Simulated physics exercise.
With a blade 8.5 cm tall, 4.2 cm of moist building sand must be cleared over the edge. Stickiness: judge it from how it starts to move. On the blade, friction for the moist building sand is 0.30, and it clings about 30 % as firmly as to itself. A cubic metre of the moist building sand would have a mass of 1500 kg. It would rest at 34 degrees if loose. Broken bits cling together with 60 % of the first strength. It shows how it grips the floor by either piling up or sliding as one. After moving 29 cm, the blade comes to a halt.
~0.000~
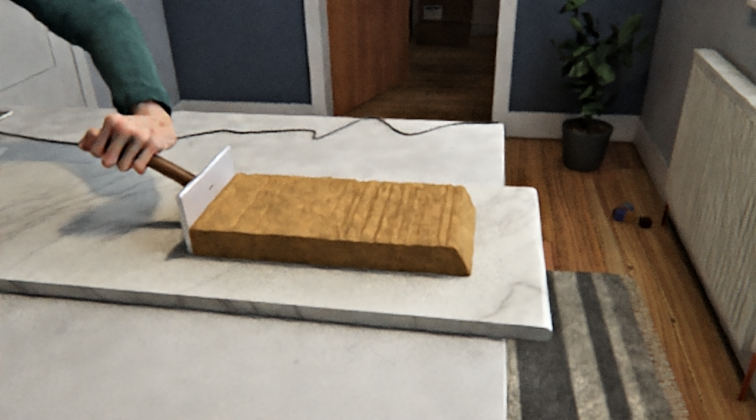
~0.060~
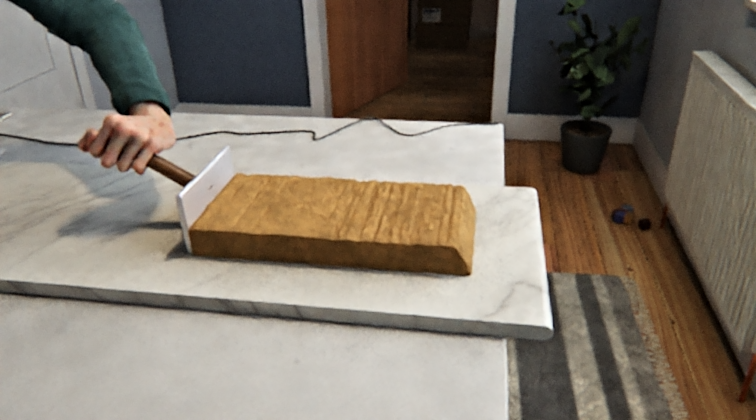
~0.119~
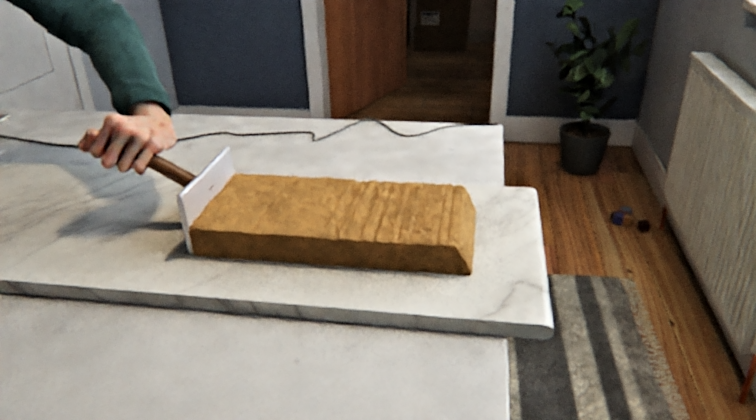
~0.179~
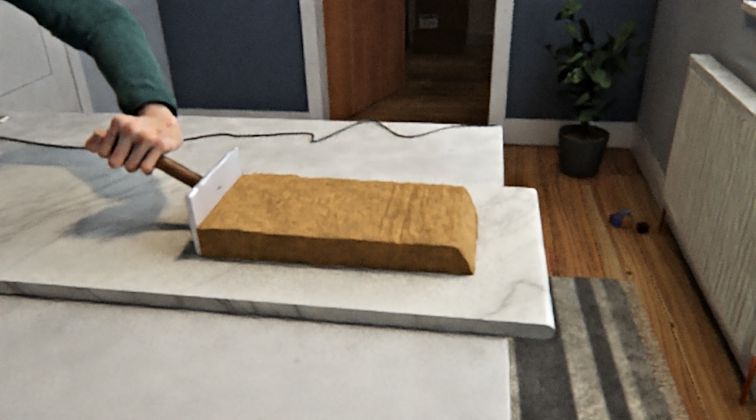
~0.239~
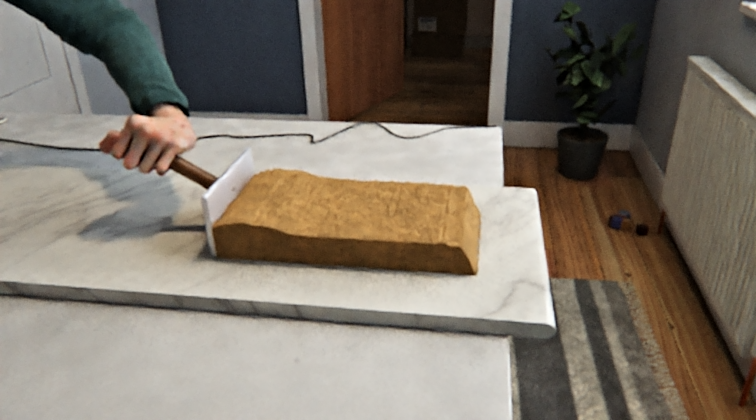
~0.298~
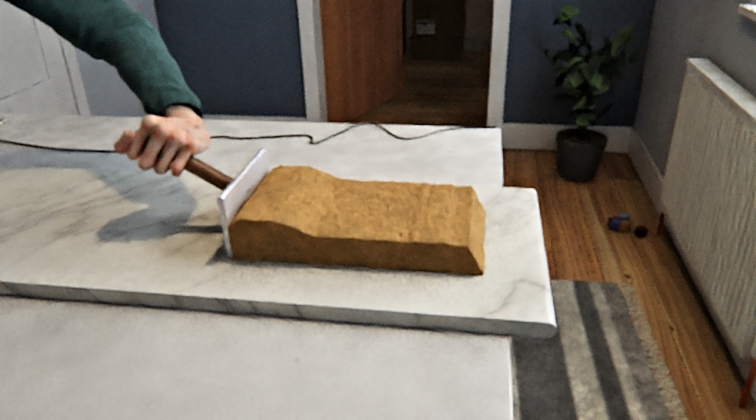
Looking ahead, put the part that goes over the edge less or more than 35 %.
Outcome: A fraction past the 35 % line.
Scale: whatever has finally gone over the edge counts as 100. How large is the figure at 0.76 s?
It is about 20 %.
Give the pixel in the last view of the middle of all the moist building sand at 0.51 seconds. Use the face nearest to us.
Estimated pixel: (399, 253).
After 0.51 s, 0 % has gone over the edge.
After 0.76 s, 11 % has gone over the edge.
After 1.00 s, 35 % has gone over the edge.
After 1.25 s, 43 % has gone over the edge.
After 1.46 s, at the end, 43 % has gone over the edge.
